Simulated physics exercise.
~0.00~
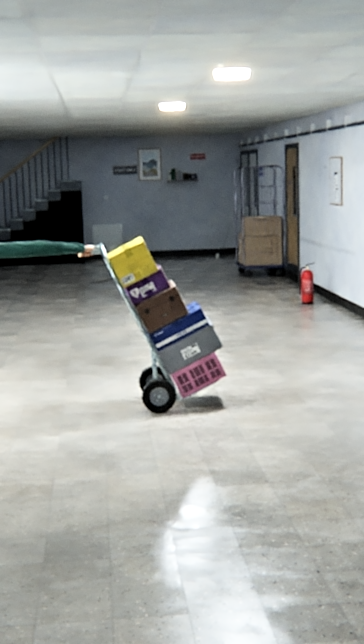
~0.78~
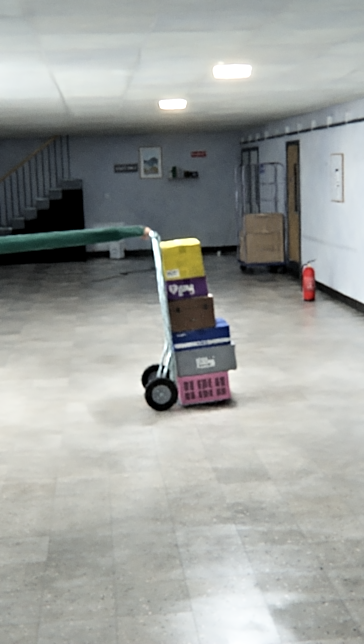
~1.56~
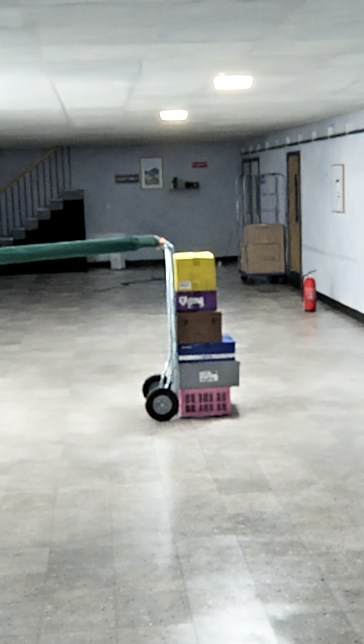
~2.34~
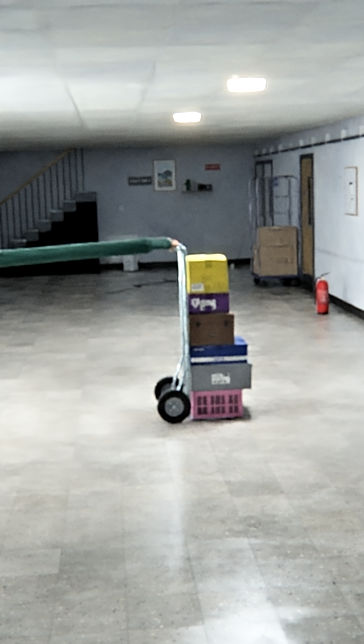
A hand truck stacked with colourful boxes and a pink crate, held by a green-sleeved arm, swung from a backward lean to upright on a shiny floor, and the whole pile settled and stayed standing, with nothing falling off.
